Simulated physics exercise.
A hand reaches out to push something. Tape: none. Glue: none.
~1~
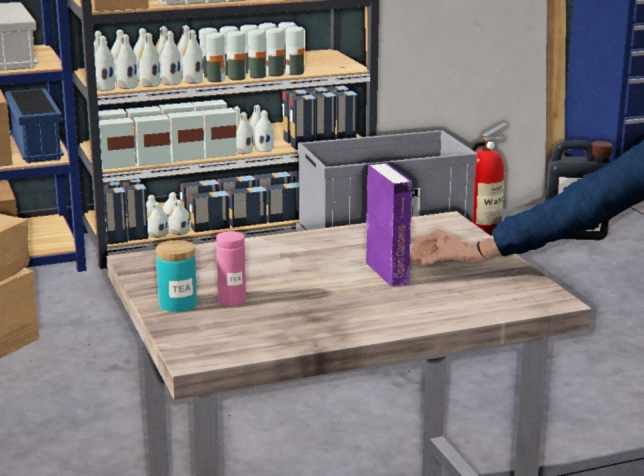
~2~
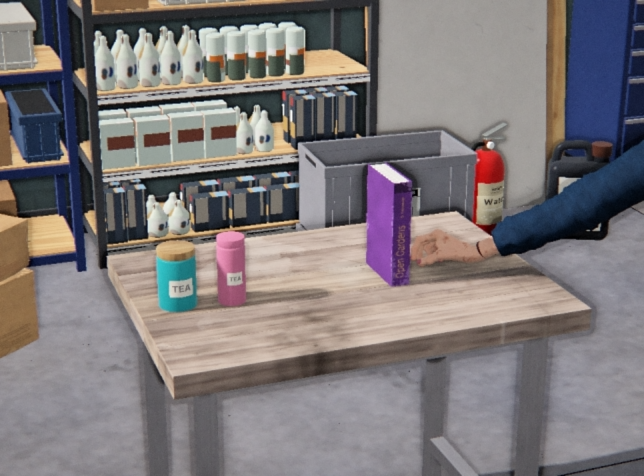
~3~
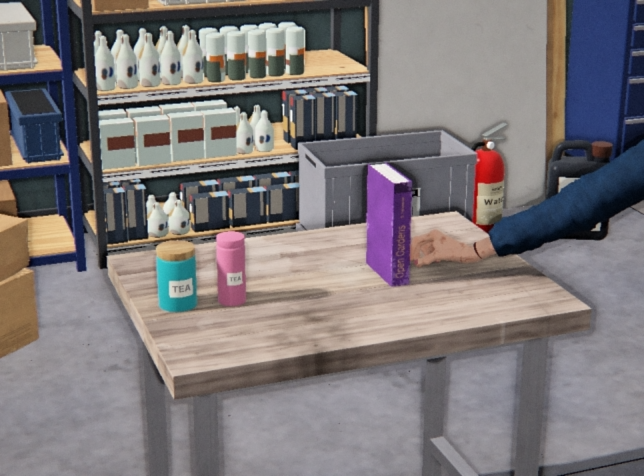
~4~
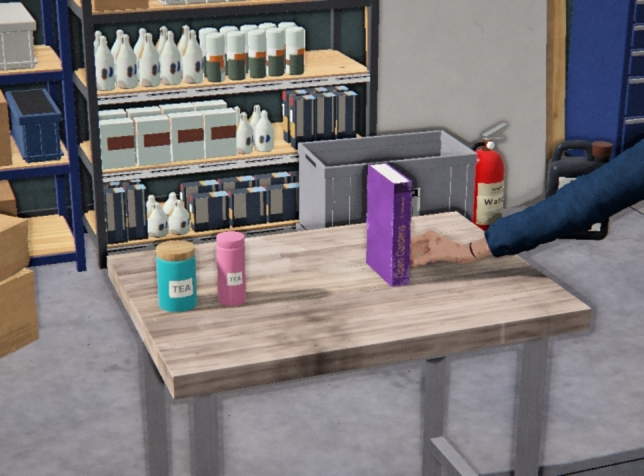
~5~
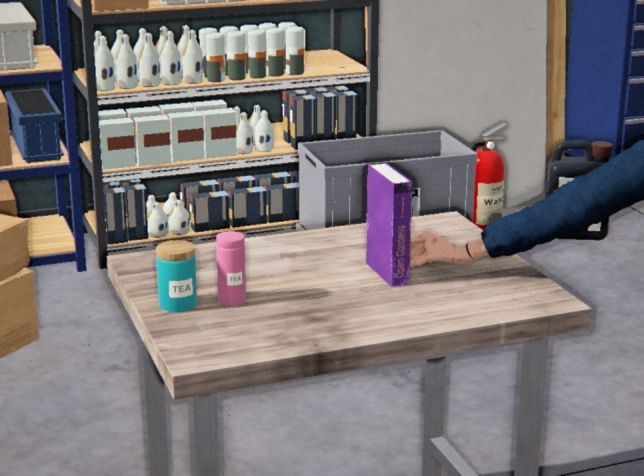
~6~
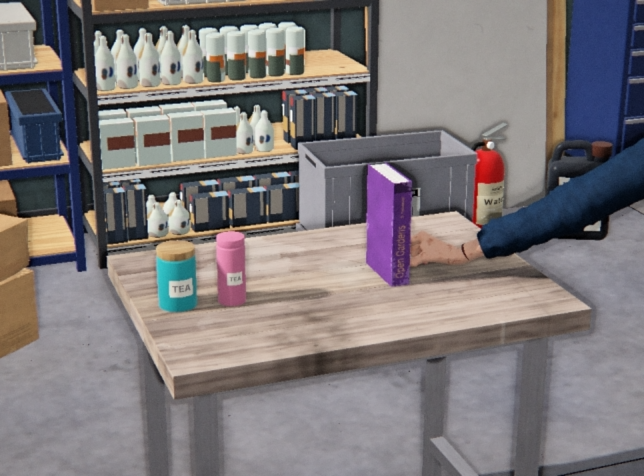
In a storage room with stocked shelves, a hand reaching in from the right stays beside an upright purple book on a wooden table, shifting only slightly, while the book and two tea containers remain still.
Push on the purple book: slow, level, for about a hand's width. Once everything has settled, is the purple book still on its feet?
Yes: It stays up.
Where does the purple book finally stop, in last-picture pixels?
Pretty much around (338, 230), I'd say.
Then, 0.40 s later than the last frame, purple book moved a little near (372, 226).
Then, 0.80 s later than the last frame, purple book moved a little near (353, 228).
When it is over, moved from the start, purple book. End places, in pixels of the last picture, purple book near (338, 230).
